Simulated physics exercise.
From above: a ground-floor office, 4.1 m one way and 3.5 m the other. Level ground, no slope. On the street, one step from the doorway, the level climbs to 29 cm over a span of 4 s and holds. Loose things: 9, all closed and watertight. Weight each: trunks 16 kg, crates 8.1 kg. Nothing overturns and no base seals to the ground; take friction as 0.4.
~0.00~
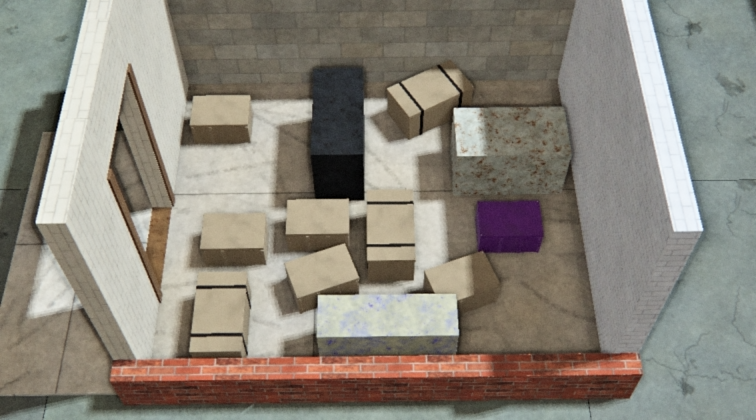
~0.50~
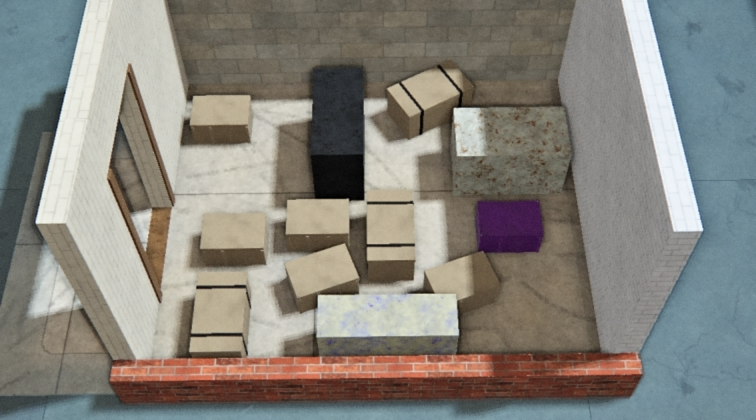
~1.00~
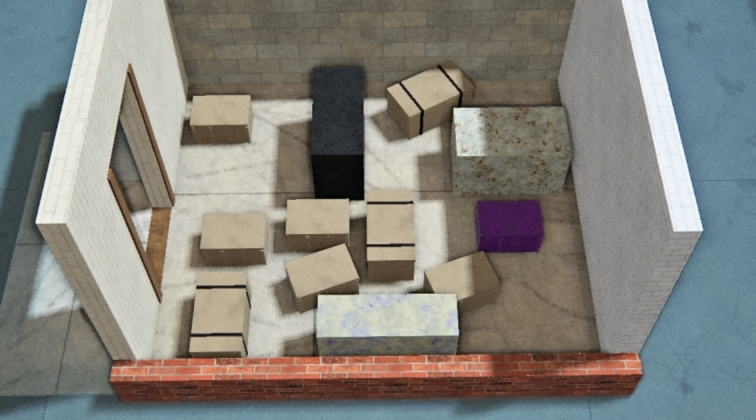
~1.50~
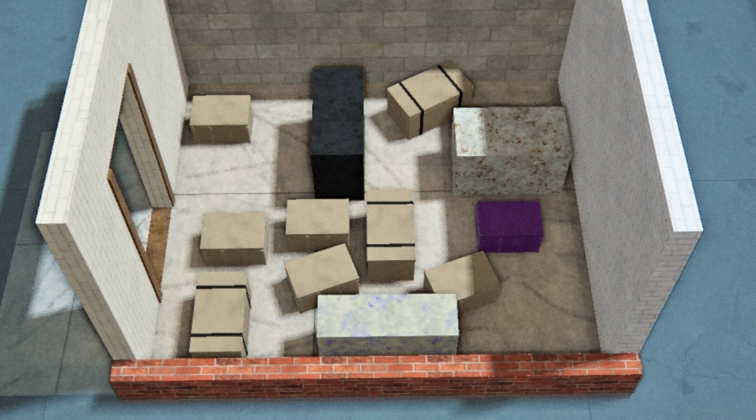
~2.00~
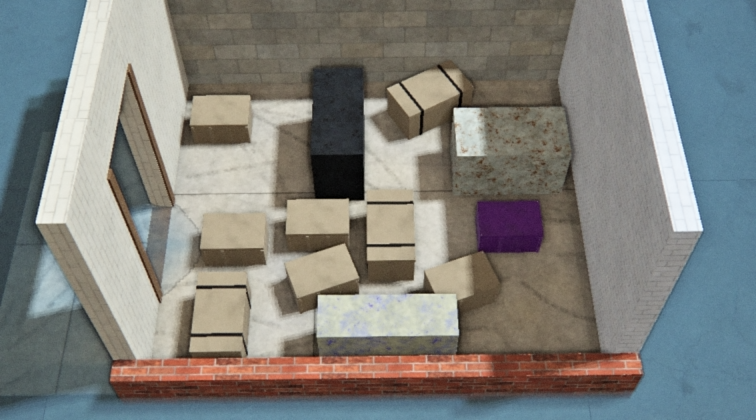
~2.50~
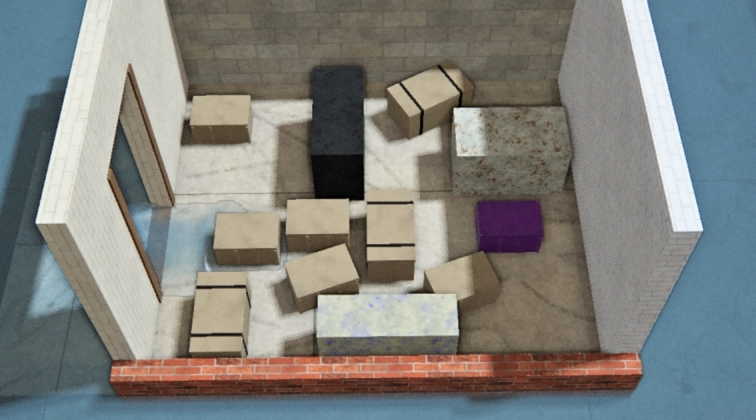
Water spreads around a walled room, enters through the doorway and shifts one box slightly right.
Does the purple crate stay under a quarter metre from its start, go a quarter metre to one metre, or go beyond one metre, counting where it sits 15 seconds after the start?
Prediction: It relocates a short stretch.
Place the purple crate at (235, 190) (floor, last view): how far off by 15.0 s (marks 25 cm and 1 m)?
So it budges only slightly.
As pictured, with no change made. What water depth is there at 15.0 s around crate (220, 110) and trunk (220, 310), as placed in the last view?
Depths: Near 13 cm, then near 20 cm.
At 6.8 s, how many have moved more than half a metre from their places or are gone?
The answer is 5.
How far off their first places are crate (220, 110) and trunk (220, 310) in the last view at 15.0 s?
In turn: 30 cm, 20 cm.
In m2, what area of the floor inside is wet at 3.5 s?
Near 3.5 m2 in all.
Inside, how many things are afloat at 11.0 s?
9.
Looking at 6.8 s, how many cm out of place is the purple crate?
It is about 40 cm out of place by then.
After 3.5 s the purple crate is near (510, 218), 0.0 m from its start, aground; 1 afloat.
After 6.8 s the purple crate is near (558, 210), 0.4 m from its start, afloat; 8 afloat.
After 11.0 s the purple crate is near (555, 183), 0.5 m from its start, afloat; 9 afloat.
After 15.0 s the purple crate is near (557, 177), 0.5 m from its start, afloat; 9 afloat.
